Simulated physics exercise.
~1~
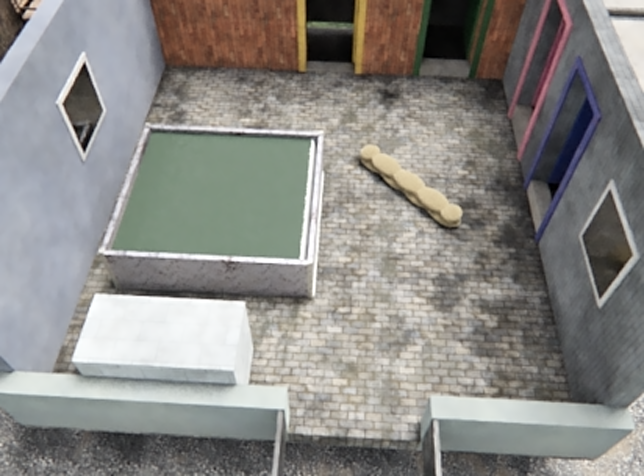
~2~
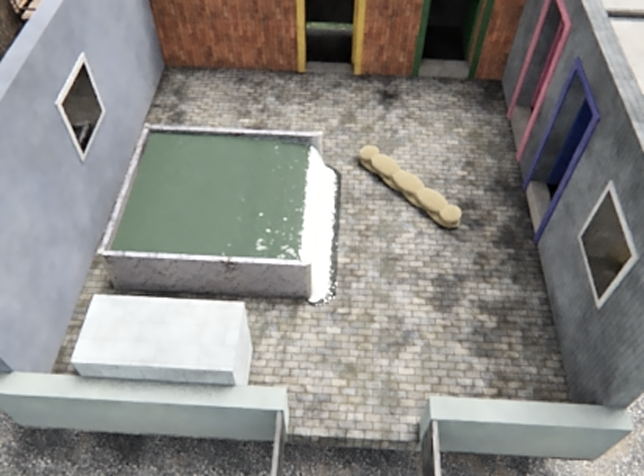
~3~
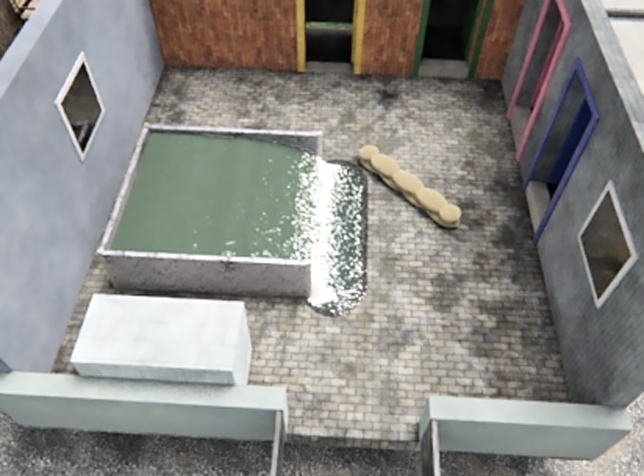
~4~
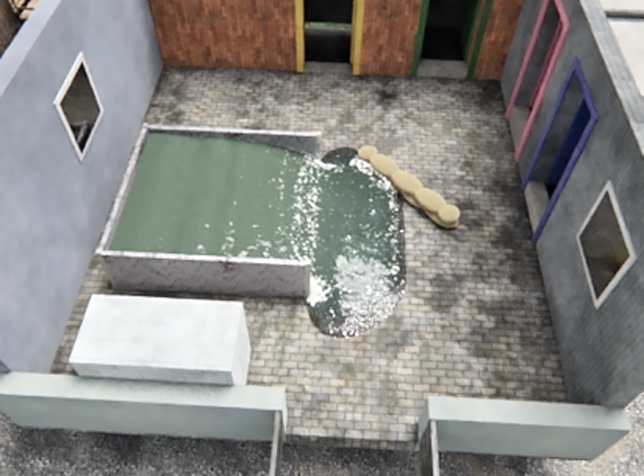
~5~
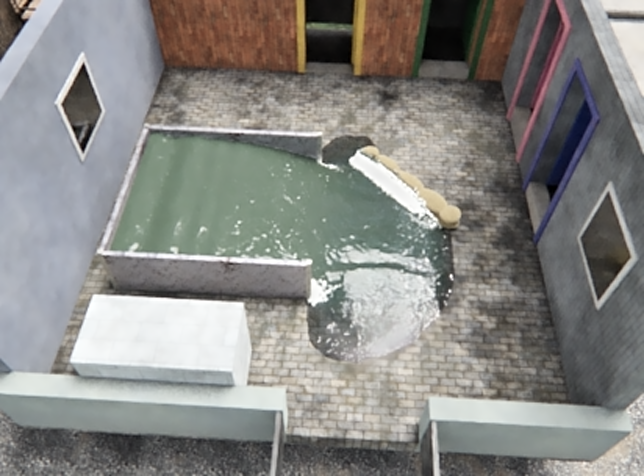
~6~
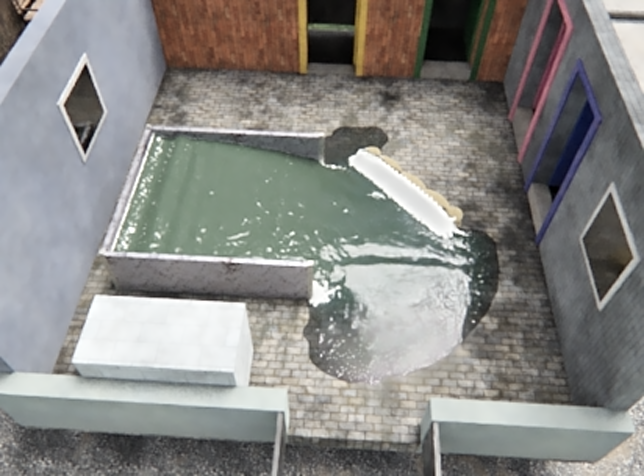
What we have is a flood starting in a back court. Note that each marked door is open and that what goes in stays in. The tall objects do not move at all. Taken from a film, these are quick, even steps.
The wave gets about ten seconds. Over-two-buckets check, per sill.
Pink door: Within two, green door: Within two, yellow door: Over, blue door: Within two.
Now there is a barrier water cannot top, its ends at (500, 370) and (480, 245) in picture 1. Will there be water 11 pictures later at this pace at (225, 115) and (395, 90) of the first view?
As listed: No water, wet.
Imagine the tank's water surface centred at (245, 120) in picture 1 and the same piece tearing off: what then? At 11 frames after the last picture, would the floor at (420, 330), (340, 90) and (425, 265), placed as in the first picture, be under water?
In turn: Flooded, no water, wet.
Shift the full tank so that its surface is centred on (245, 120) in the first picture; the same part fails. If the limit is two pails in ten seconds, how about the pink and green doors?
Lab note - pink door doesn't reach it; green door crosses the line.
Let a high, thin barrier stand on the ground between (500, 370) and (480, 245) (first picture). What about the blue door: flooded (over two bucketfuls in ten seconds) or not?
The blue tops the limit.
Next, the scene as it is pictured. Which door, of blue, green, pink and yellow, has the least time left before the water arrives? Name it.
The blue one is the one.
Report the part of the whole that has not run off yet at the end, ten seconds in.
Near 82 in a hundred.
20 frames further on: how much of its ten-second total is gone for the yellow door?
My estimate is close to 20 per cent.
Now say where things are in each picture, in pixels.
The open tank at (222, 192) is whole and still, in the first frame.
Water pours out at (313, 219) and has run to (313, 302), in the second frame.
The front is at (344, 307), out from the gap at (313, 220), in the third frame.
The front is at (371, 321), out from the gap at (312, 221), in the fourth frame.
The front is at (405, 336), out from the gap at (313, 222), in the fifth frame.
The front is at (490, 290), out from the gap at (314, 223), in the sixth frame.
A moment on, water covers 40 % of the floor; the pink door not reached, the green door not reached, the yellow door not reached, the blue door wet at the sill, nothing in.
Next, water covers 55 % of the floor; the pink door wet at the sill, nothing in, the green door not reached, the yellow door wet at the sill, nothing in, the blue door wet at the sill, nothing in.
Then, water covers 65 % of the floor; the pink door wet at the sill, nothing in, the green door wet at the sill, nothing in, the yellow door under two buckets in, the blue door wet at the sill, nothing in.
Later, water covers 85 % of the floor; the pink door wet at the sill, nothing in, the green door wet at the sill, nothing in, the yellow door over two buckets in, the blue door wet at the sill, nothing in.
In the end, water covers 95 % of the floor; the pink door wet at the sill, nothing in, the green door wet at the sill, nothing in, the yellow door over two buckets in, the blue door wet at the sill, nothing in.
